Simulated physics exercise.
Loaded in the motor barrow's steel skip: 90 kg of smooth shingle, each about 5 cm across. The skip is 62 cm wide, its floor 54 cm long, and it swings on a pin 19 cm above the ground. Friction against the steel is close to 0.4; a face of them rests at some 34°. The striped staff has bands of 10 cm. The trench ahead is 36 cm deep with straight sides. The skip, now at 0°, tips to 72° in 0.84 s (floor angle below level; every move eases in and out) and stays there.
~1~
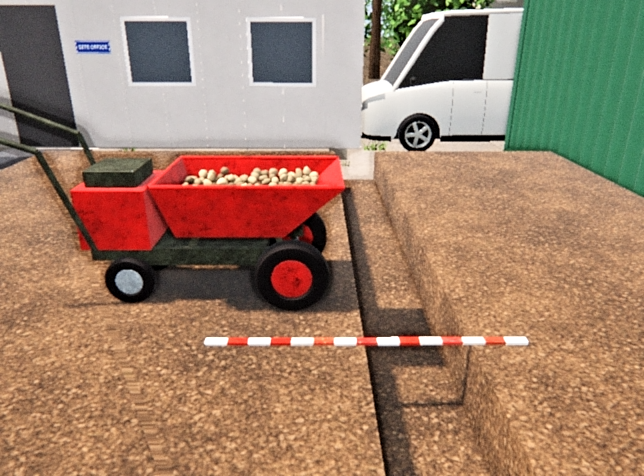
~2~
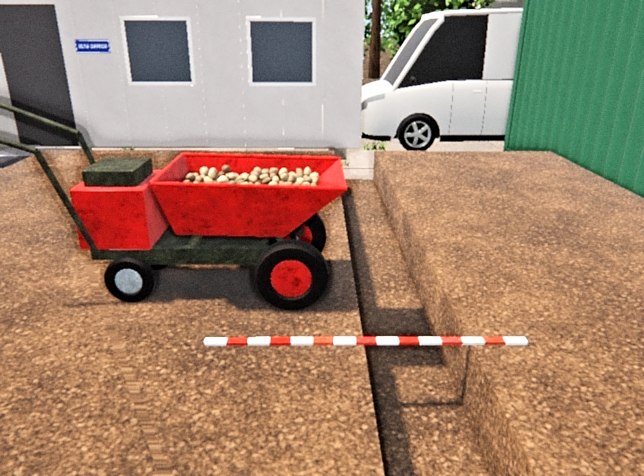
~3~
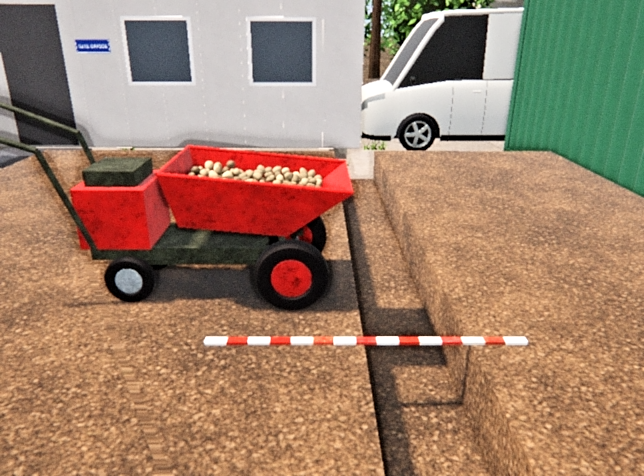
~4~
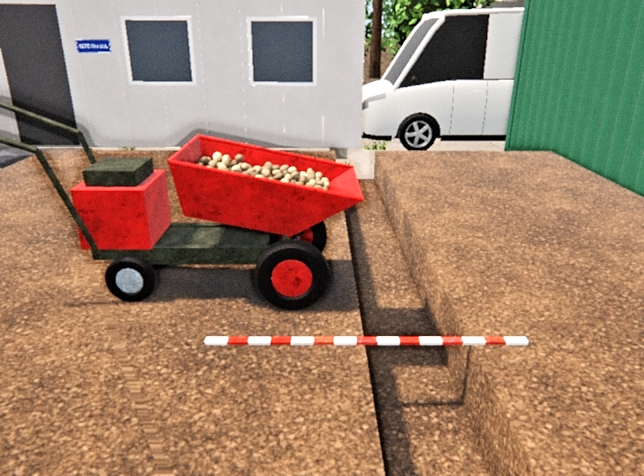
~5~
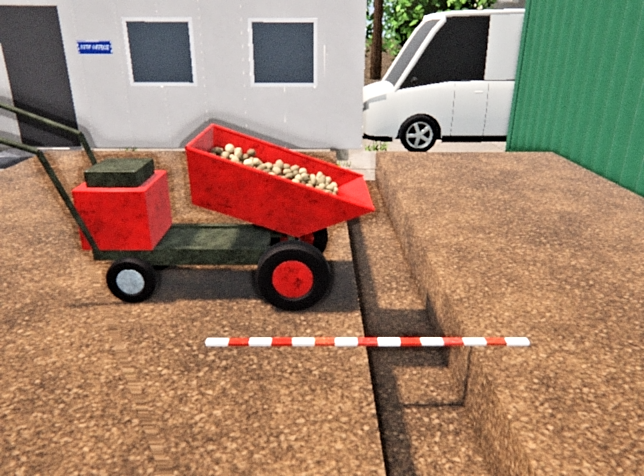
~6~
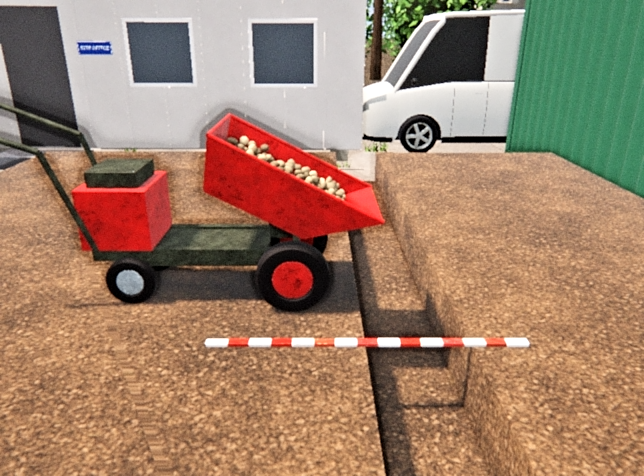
Red skip of pale rounded stones on a parked motor barrow tilting steadily forward, its rear rising beside a straight-sided trench.
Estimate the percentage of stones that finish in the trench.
About 93 per cent.
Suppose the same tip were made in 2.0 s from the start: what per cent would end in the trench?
Then about 100 per cent.
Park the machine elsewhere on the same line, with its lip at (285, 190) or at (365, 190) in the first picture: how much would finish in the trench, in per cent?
Near 95 per cent from the first place, 65 from the second.
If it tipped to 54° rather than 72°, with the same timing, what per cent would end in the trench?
In that case some 85 per cent.
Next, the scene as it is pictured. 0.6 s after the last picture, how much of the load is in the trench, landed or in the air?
About 45 per cent by then.
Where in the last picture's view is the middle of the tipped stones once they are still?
Near (410, 332).
Then, 0.3 s after the last picture the floor is at 61°, 100 % in the skip; the foremost stones are at (380, 245).
Then, 0.6 s after the last picture the floor is at 72°, 55 % in the skip, 44 % in the trench; the foremost stones are at (443, 284).
Then, 0.9 s after the last picture the floor is at 72°, 4 % in the skip, 89 % in the trench, 7 % past the trench; the foremost stones are at (523, 284).
Then, 2.9 s after the last picture the floor is at 72°, 0 % in the skip, 93 % in the trench, 7 % past the trench; the foremost stones are at (574, 285).
